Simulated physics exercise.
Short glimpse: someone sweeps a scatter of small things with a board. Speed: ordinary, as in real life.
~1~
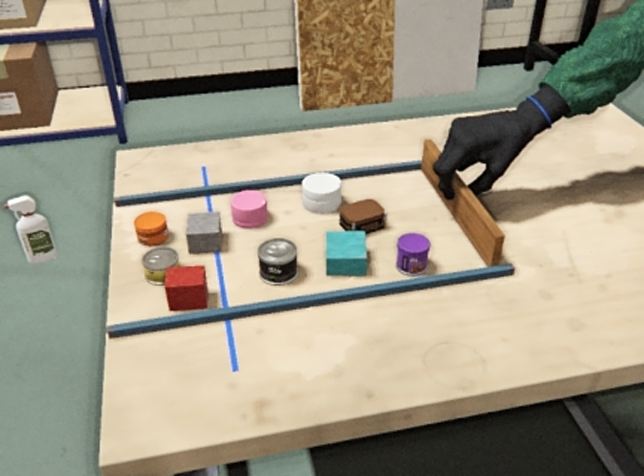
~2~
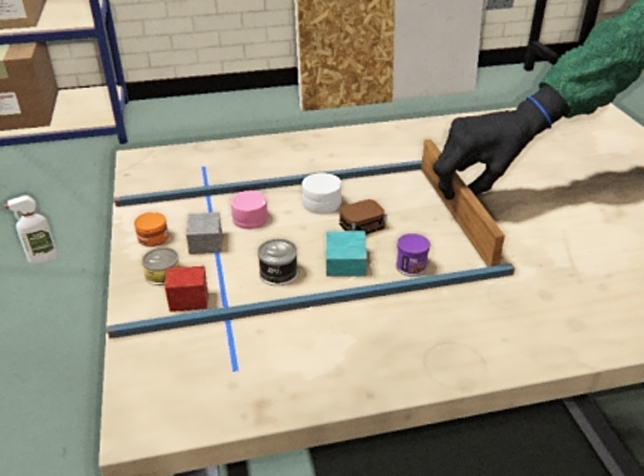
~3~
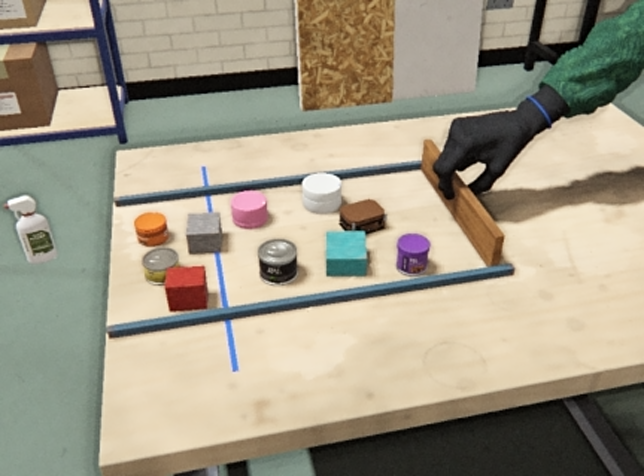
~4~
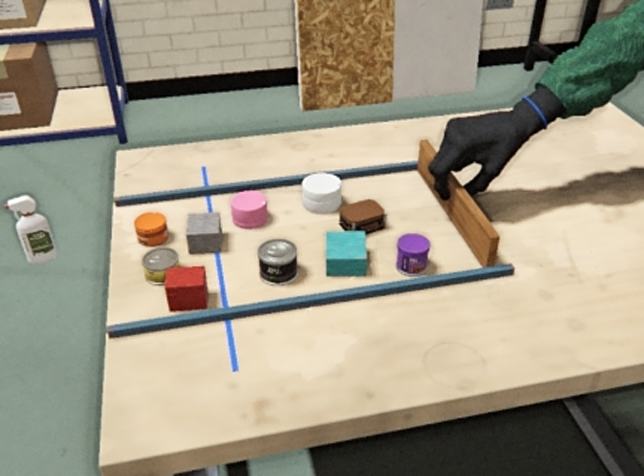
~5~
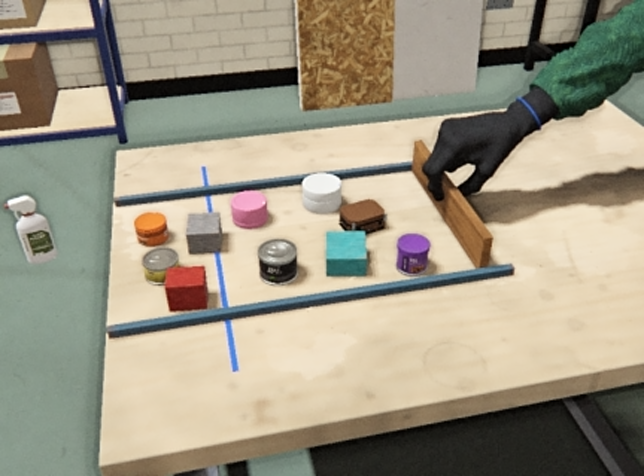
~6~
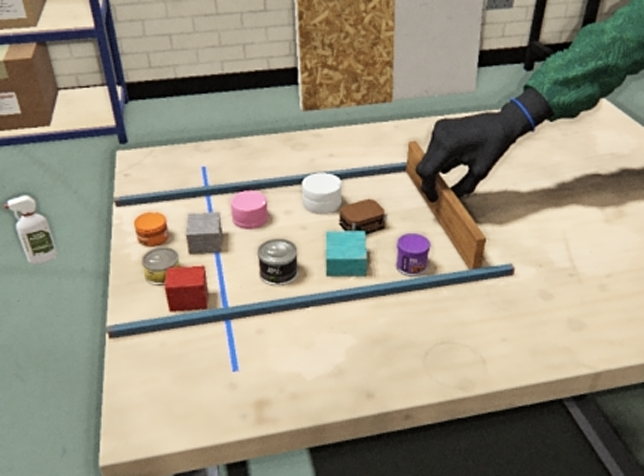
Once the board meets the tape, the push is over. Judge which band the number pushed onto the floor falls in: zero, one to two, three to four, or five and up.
The edge claims none.
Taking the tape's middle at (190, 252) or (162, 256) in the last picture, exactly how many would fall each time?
2, then 5.
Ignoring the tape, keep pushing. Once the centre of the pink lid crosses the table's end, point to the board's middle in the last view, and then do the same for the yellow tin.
Middle: Roughly (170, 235); roughly (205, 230).
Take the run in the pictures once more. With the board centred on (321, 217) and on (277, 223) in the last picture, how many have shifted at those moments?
Counts: 5 / 7.
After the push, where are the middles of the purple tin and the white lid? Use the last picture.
The purple tin ends up near (206, 286), and the white lid near (191, 208).
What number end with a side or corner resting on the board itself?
Contact count: 4.
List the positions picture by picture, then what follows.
In the first picture, orange tub (152, 229); yellow tin (162, 266); red block (187, 288); board (458, 199); tape (216, 248).
In the second picture, yellow tin (162, 266); pink lid (249, 210).
In the third picture, red block (187, 288); turquoise block (346, 254).
In the fourth picture, orange tub (152, 229); board (454, 199).
In the fifth picture, yellow tin (162, 266); white lid (322, 193).
In the sixth picture, orange tub (152, 229); yellow tin (162, 266); red block (187, 288); board (441, 201); tape (216, 248).
A little later, none off yet; orange tub at rest near (152, 229); yellow tin at rest near (162, 266); red block at rest near (187, 288).
When it is over, the number that fall off is zero.
